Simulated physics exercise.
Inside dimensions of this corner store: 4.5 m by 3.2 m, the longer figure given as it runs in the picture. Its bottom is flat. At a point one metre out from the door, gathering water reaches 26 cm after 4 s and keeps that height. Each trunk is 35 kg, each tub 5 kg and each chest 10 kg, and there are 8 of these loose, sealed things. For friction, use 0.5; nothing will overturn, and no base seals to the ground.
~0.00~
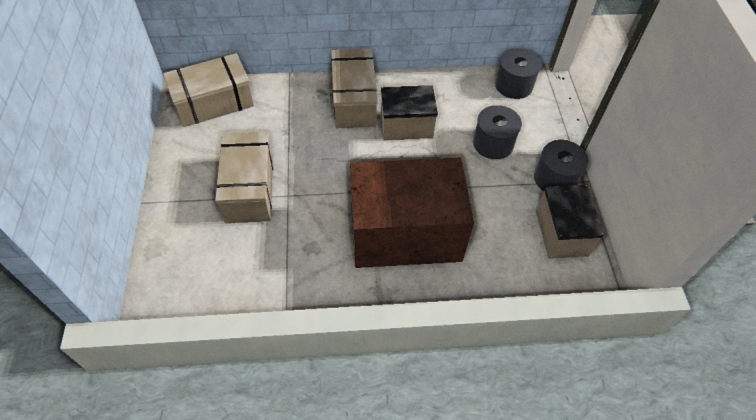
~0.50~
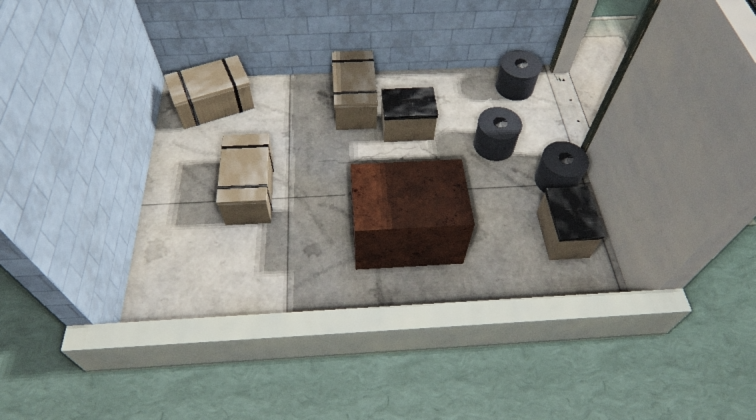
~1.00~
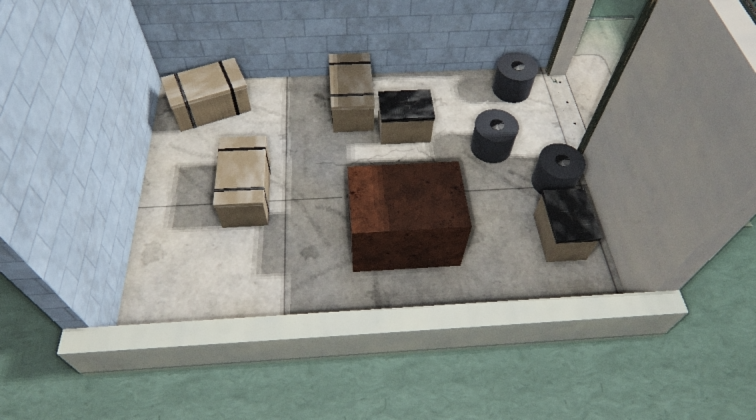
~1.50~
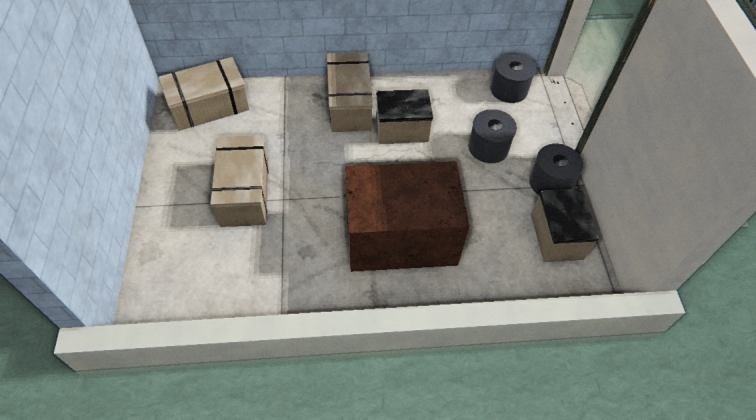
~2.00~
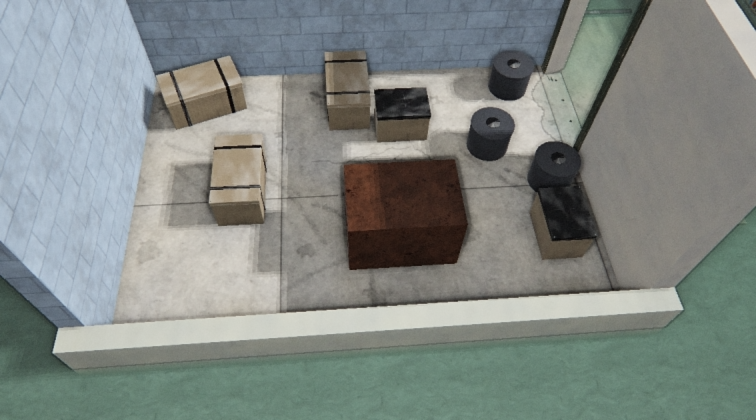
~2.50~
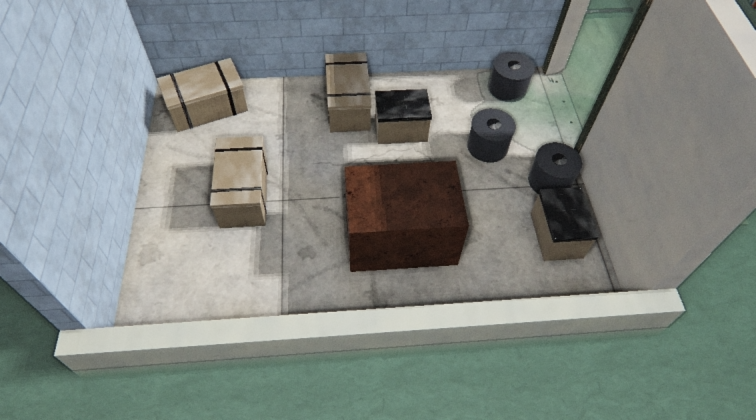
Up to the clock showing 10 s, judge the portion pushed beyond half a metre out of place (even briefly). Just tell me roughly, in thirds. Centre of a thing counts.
Roughly one to two thirds.
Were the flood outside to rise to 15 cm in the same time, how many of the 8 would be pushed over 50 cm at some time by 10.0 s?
With that change, 3 of them.
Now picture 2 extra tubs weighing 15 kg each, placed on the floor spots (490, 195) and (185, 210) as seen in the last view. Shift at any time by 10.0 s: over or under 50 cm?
So the first ends up within that distance while the second ends up beyond that distance.
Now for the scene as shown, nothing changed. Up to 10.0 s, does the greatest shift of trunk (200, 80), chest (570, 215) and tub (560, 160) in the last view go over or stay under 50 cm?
Result, in order: Stayed within / stayed within / stayed within.
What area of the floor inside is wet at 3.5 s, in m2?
My estimate is roughly 3.0 m2.
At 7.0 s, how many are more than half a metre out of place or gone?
By my reckoning, 5.
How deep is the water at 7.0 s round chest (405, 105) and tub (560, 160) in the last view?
Some 8 cm at the first, some 2 cm at the second.
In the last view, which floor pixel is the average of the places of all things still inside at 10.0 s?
I'd put it around (325, 227).
After 3.5 s 0 of 8 are over 50 cm from their spots; 1 afloat.
After 4.5 s 2 of 8 are over 50 cm from their spots; 3 afloat.
After 7.0 s 5 of 8 are over 50 cm from their spots; 3 afloat.
After 10.0 s 5 of 8 are over 50 cm from their spots, and 5 have been at some point; 7 afloat.
